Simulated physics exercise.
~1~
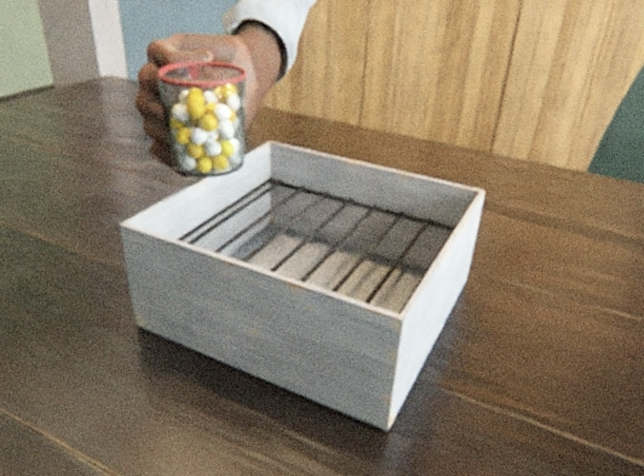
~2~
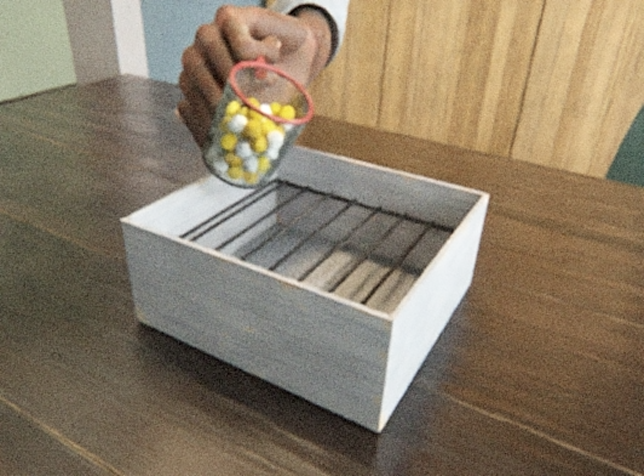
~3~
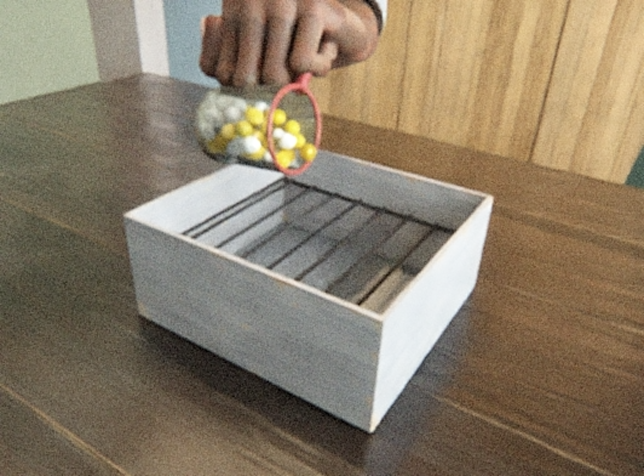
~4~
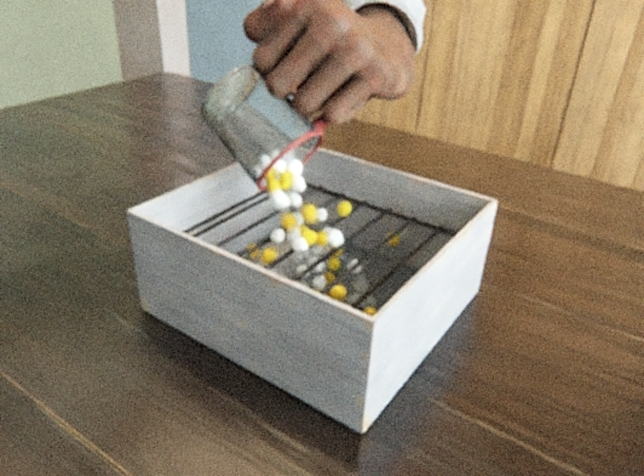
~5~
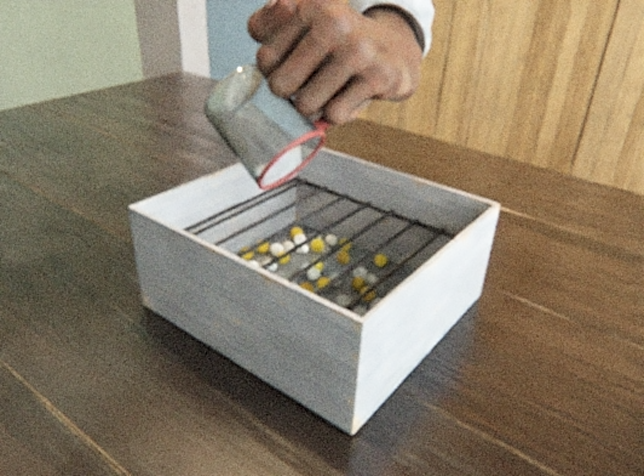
At the start, a hand holds a clear, red-rimmed cup of yellow and white balls upright above an open pale box on a dark wooden table, with a row of dark wires running across inside the box. The hand moves right and tips the cup until it lies on its side, the balls gathering toward the rim. It tilts further, and yellow and white balls tumble out together onto and between the wires. Meanwhile, the view drifts slightly sideways. Finally, the cup hangs empty, mouth down, and both colours lie scattered beneath the wires.
